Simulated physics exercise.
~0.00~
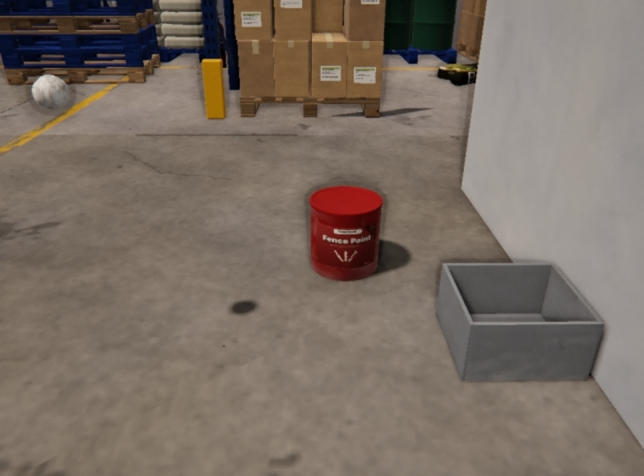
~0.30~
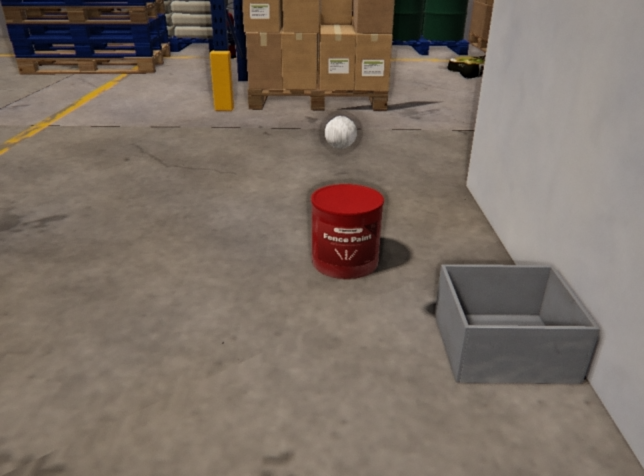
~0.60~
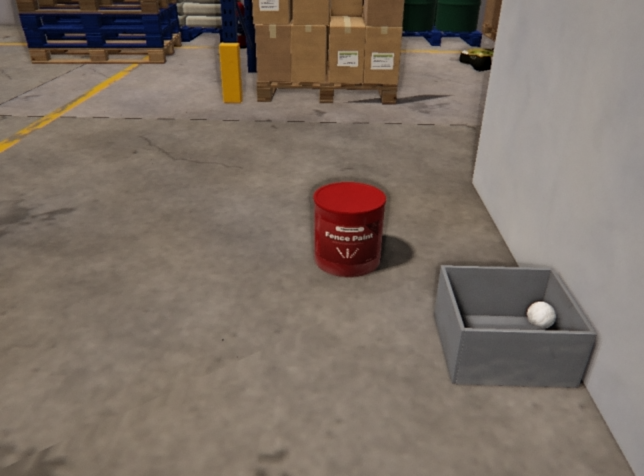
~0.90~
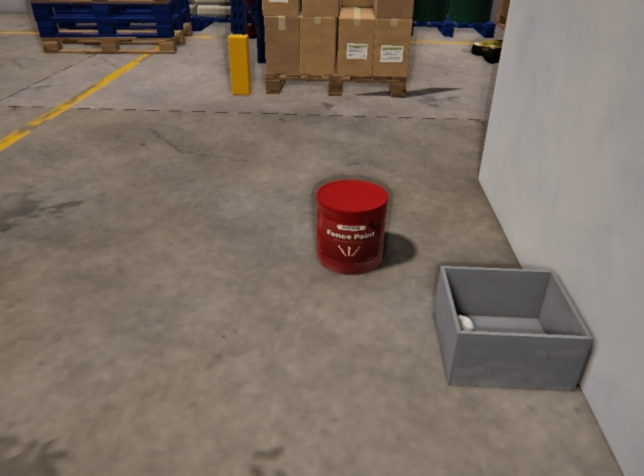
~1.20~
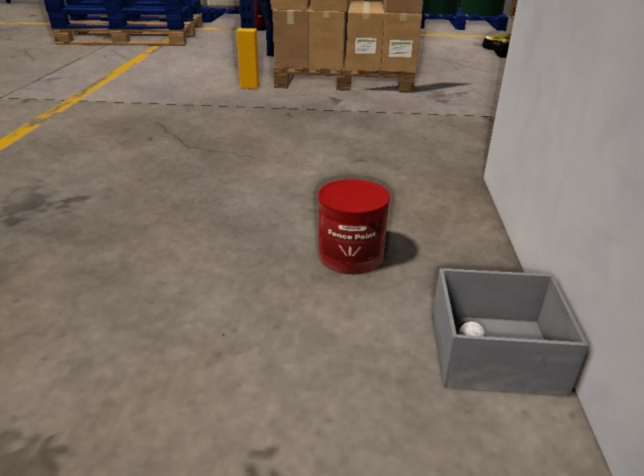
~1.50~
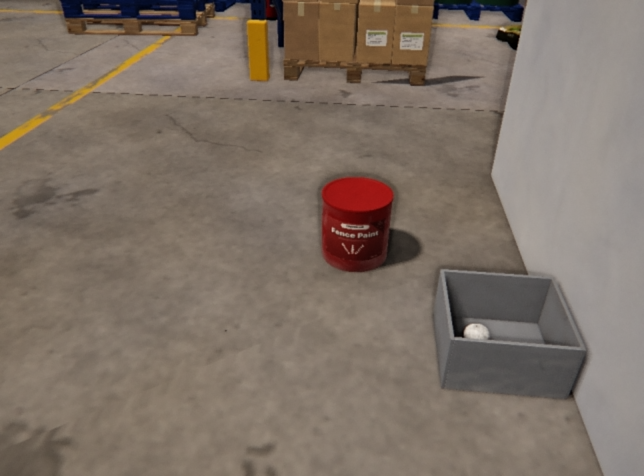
In a warehouse, a white ball flies past a red pail into a gray box.
